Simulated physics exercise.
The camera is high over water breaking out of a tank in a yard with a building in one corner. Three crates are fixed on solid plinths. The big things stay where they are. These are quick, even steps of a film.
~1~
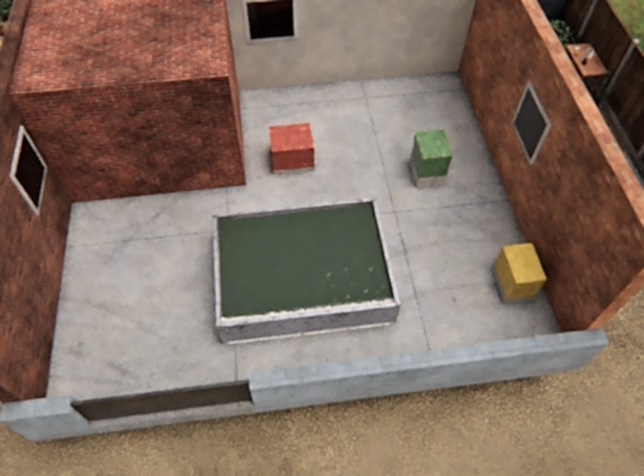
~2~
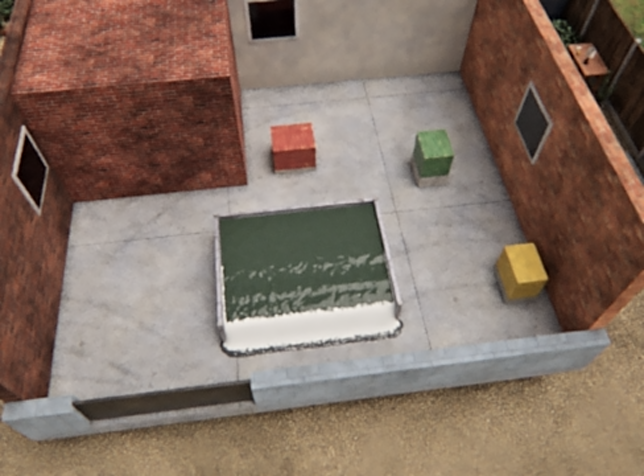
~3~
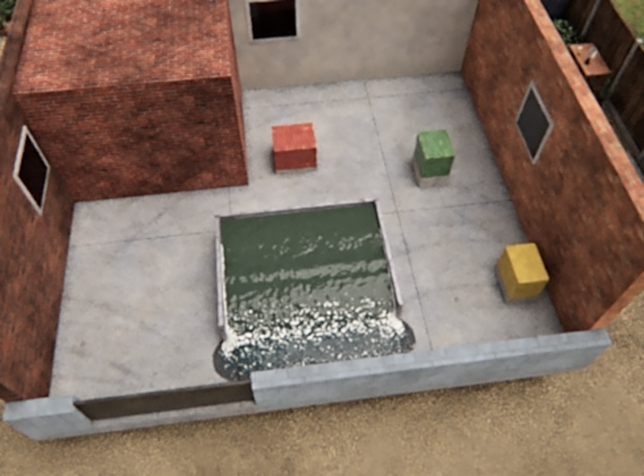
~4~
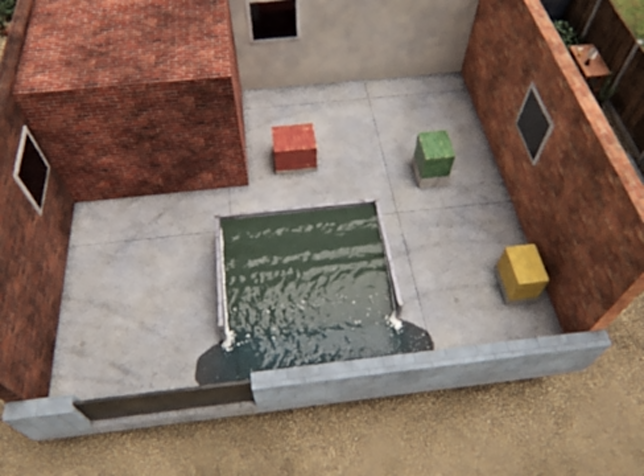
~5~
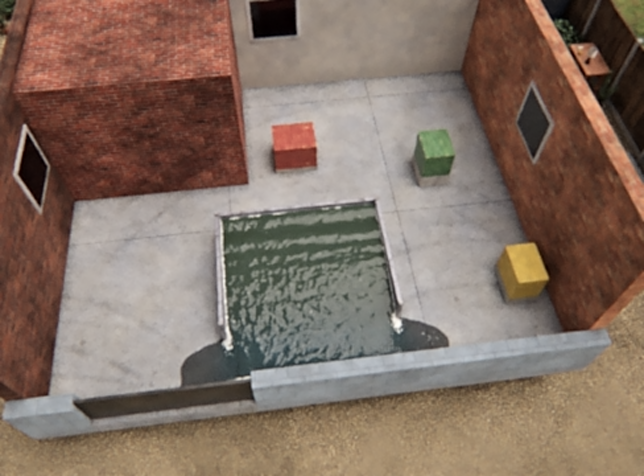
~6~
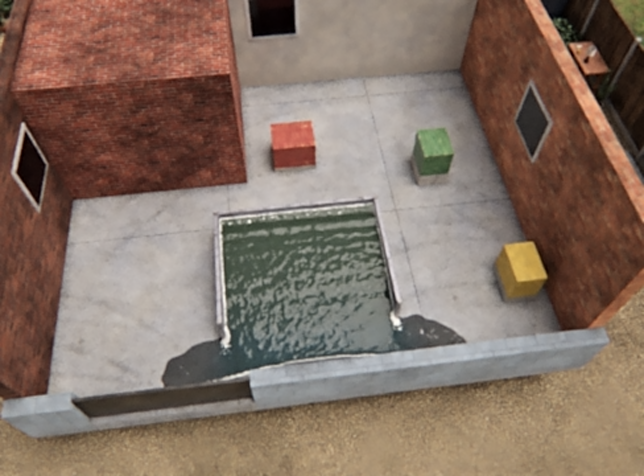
Dark green water bursts from the tank's near side and spreads along the low grey wall.
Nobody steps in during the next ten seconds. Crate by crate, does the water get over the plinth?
One by one: The green crate keeps dry; the yellow crate is soaked; the red crate keeps dry.
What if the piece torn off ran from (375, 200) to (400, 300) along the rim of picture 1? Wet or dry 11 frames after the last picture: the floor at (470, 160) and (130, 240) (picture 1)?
In turn: Under water, not flooded.
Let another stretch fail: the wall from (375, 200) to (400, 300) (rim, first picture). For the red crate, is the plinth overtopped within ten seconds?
One by one: The red crate takes water.
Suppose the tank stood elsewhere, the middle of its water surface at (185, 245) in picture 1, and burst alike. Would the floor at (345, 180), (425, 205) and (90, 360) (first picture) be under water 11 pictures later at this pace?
In that order: Clear, not flooded, wet.
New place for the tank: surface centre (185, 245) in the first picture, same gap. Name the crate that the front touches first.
That is the yellow one.
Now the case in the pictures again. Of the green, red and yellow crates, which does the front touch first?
That is the crate marked yellow.
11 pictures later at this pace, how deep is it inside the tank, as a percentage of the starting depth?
About 42 per cent.
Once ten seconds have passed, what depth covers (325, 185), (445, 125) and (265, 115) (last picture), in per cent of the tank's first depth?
In that order: 8, 10 and 10 per cent.
A moment on, water covers 15 % of the floor; the green crate not reached, the yellow crate water round its plinth, the red crate not reached.
Next, water covers 30 % of the floor; the green crate not reached, the yellow crate water round its plinth, the red crate not reached.
Then, water covers 45 % of the floor; the green crate water round its plinth, the yellow crate water round its plinth, the red crate not reached.
Later, water covers 80 % of the floor; the green crate water round its plinth, the yellow crate water round its plinth, the red crate water round its plinth.
In the end, water covers 95 % of the floor; the green crate stayed above the water, the yellow crate was topped, the red crate stayed above the water.
